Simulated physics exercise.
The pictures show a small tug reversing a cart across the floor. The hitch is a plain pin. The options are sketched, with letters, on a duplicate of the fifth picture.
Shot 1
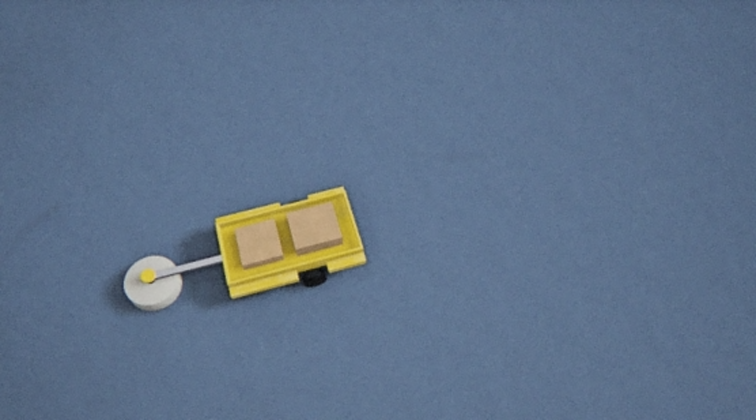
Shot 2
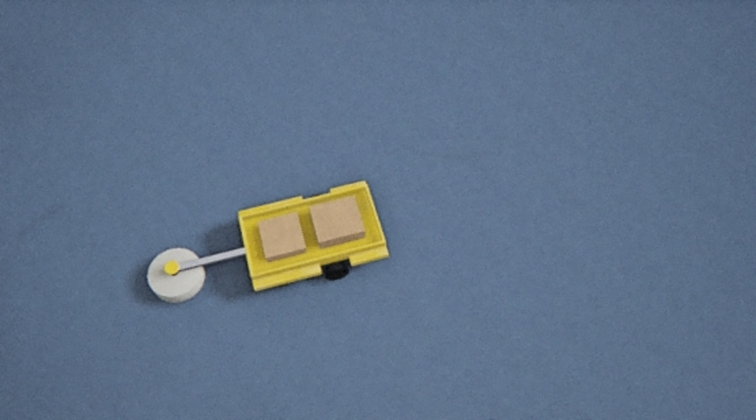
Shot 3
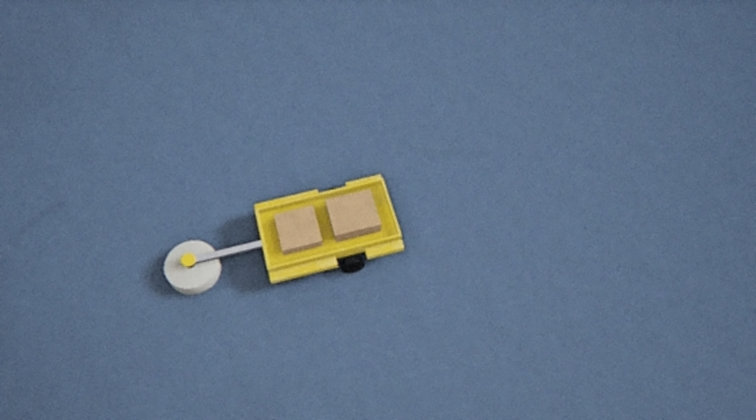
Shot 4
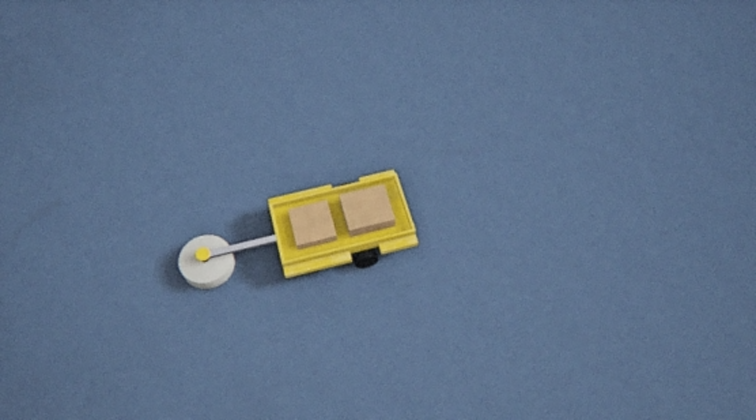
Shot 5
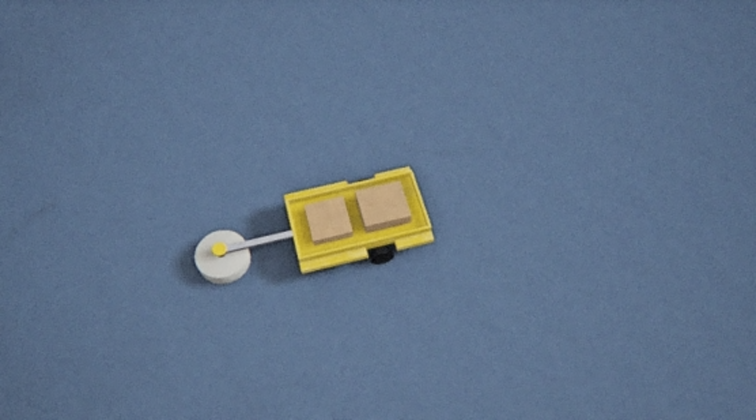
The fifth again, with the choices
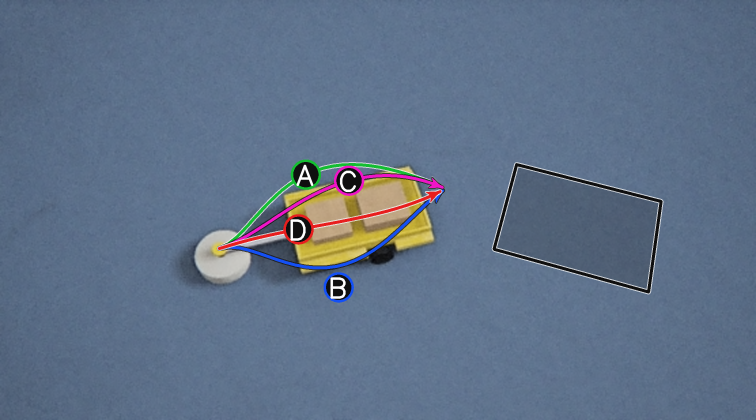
On a blue floor, a small round white robot pushes a yellow cart carrying two blocks rightward and slightly upward.
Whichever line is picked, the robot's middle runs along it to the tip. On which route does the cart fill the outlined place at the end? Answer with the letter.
With C the cart stands in the bay.
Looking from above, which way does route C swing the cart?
Clockwise.
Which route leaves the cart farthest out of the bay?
The widest miss is B.
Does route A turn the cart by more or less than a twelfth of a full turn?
More.
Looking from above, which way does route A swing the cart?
It turns clockwise.
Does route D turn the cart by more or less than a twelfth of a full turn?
Less than that.
On the marked copy, A from (219, 249) via (324, 168) to (442, 187); B from (219, 249) via (346, 264) to (443, 190); C from (219, 249) via (322, 191) to (442, 187); D from (219, 249) via (338, 222) to (440, 192); the bay at (579, 225).
Following C. Soon after the start, robot (298, 211), cart (435, 202).
Later, robot (374, 183), cart (507, 207).
In the end, robot (444, 196), cart (581, 227); the cart stands in the bay.
As for the rest, A leaves the cart at (564, 265), out of the bay; B leaves the cart at (529, 111), out of the bay; D leaves the cart at (575, 166), out of the bay.
